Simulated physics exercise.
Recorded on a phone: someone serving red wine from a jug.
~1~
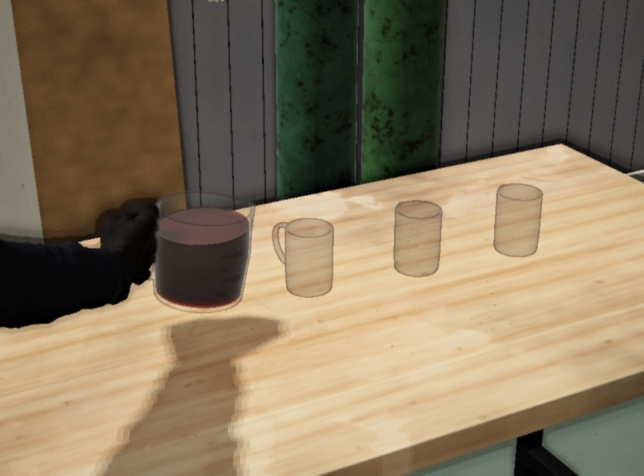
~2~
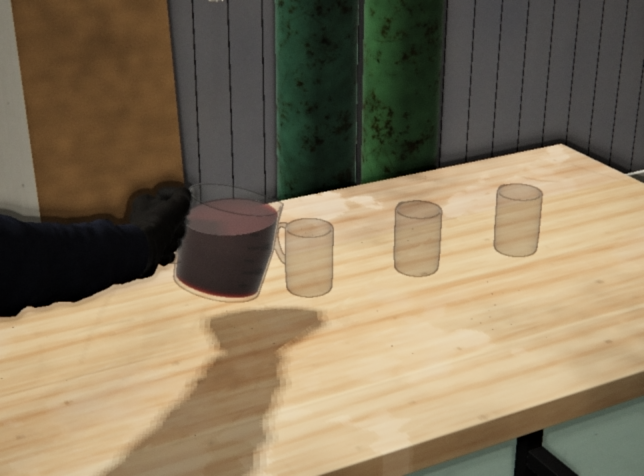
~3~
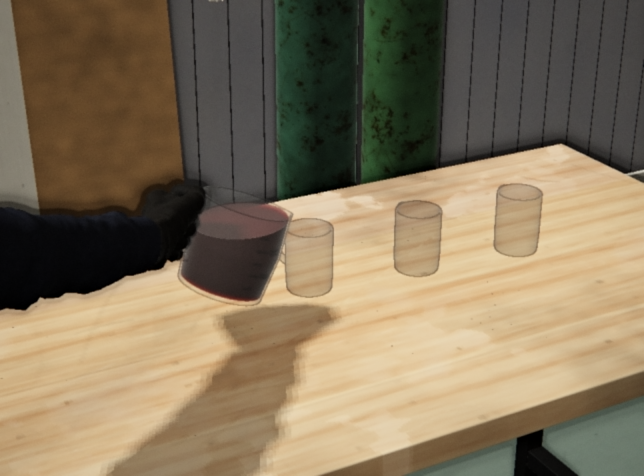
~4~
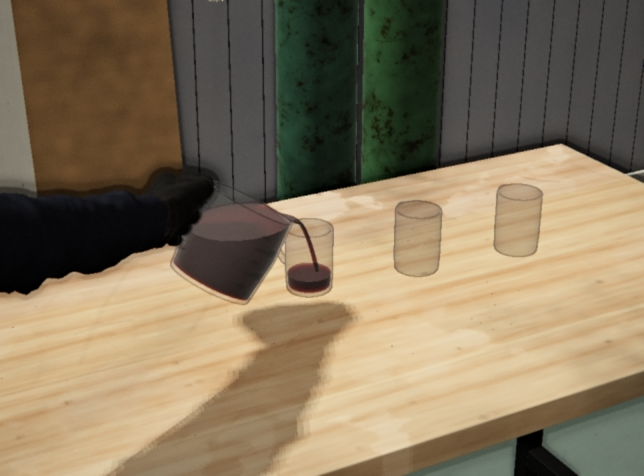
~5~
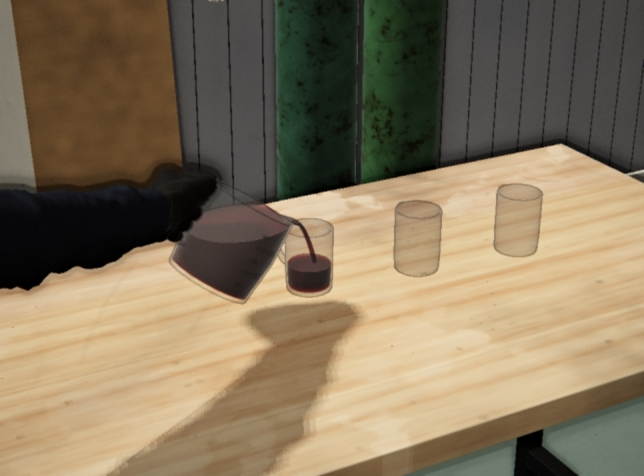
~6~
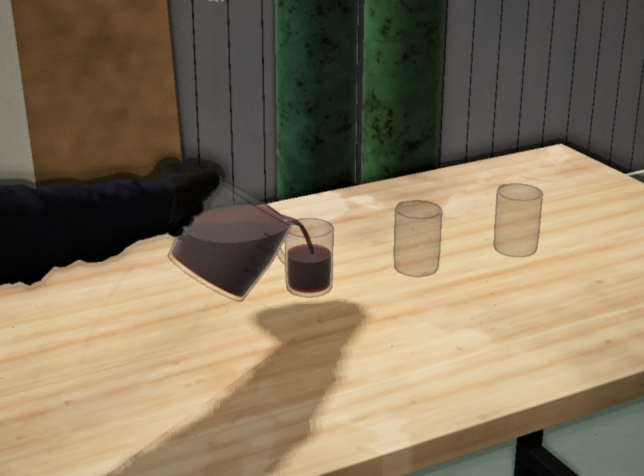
A dark-gloved hand moves a clear jug of red wine rightward across a wooden table toward three empty glass mugs, tilting it. Wine then runs in a thin stream into the nearest mug, the level climbing to about half full while the other two stay empty.
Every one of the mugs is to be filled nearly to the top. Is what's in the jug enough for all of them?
Yes.
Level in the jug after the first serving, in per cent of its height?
Roughly 60 %.
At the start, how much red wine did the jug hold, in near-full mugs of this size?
4.5 servings, roughly.
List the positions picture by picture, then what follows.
In the first frame, a hand has the jug; jug (201, 249) about three quarters full; three mugs, the last at (517, 218).
In the second frame, the jug is tipped; jug about three quarters full, surface at (231, 217); the first is empty.
In the third frame, the jug is tipped; jug (234, 244) tipped 20° with all of its load; three mugs, the last at (517, 218).
In the fourth frame, the stream is running; jug (231, 241) tipped 30° with nearly all of its load; the first is about a quarter full.
In the fifth frame, the stream is running; jug (231, 240) tipped 35° with nearly all of its load; three mugs, the last at (517, 218).
In the sixth frame, the stream is running; jug (231, 237) tipped 35° with nearly all of its load; the first is about half full.
Shortly, the first is about three quarters full.
Then, the first is done and the jug has about three quarters of its load.
At the finish, all three are full and about a third of the red wine is over.
